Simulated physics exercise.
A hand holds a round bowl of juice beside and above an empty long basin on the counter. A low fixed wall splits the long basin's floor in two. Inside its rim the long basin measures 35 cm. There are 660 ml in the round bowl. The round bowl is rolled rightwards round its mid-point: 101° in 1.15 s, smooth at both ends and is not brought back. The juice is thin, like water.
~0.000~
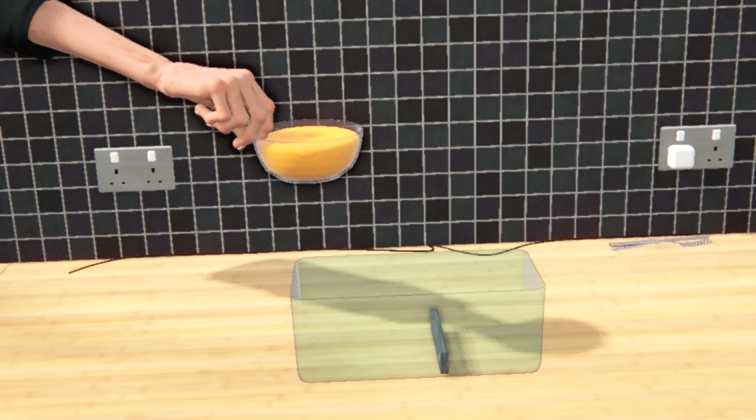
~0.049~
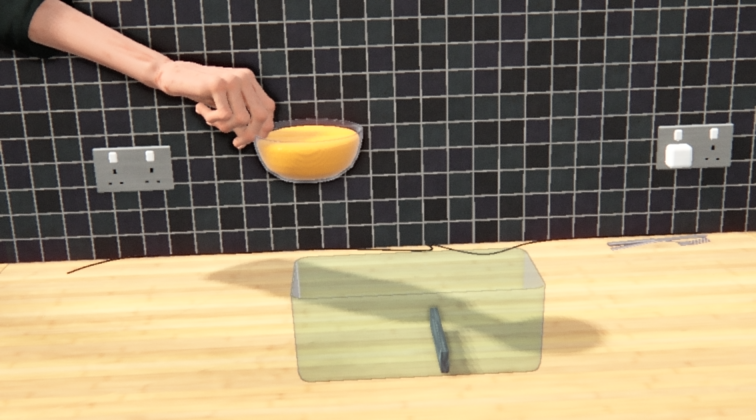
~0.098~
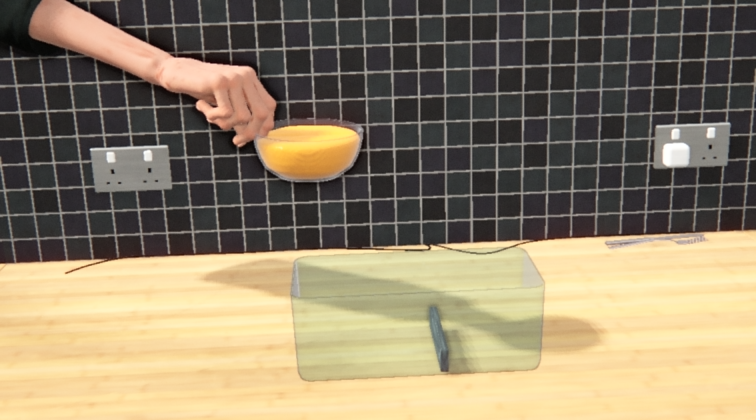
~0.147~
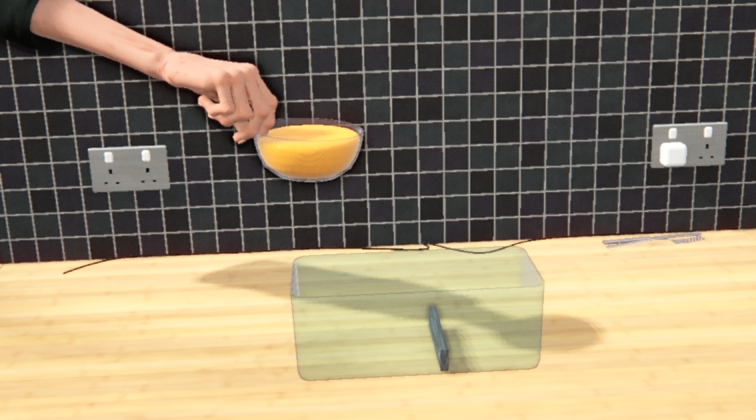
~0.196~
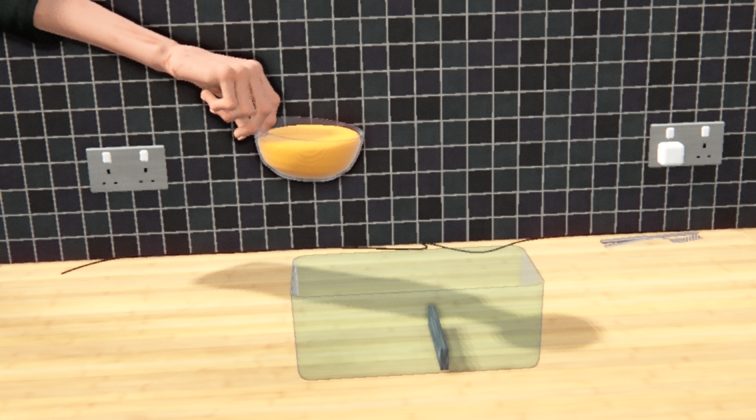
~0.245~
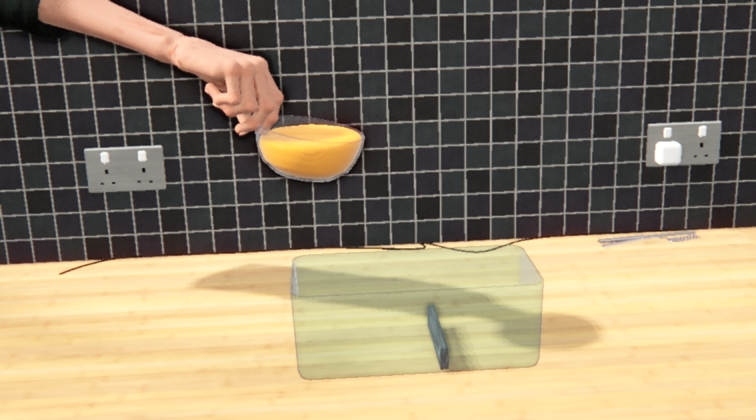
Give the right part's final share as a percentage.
The far part has some 28 per cent.
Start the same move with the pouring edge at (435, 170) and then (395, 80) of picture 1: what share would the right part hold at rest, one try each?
First 90, then 75 per cent.
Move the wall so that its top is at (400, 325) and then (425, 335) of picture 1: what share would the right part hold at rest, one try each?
First 75, then 55 per cent.
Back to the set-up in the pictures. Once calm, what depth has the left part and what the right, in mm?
Some 14 mm on the left and 8 mm on the right.
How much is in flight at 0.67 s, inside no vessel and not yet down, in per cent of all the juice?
Some 42 per cent.
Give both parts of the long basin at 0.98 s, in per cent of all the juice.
Near 62 on the left, 26 on the right.
After 0.67 s the tilt is 63° and 41 per cent is still to pour, 16 is left of the wall and 1 right of it.
After 0.98 s the tilt is 95° and 3 per cent is still to pour, 62 is left of the wall and 26 right of it.
After 1.30 s the tilt is 101° and 0 per cent is still to pour, 71 is left of the wall and 28 right of it.
After 1.65 s the tilt is 101° and 0 per cent is still to pour, 71 is left of the wall and 28 right of it.
In the end 71 per cent lies left of the wall, 28 right of it and 1 outside.
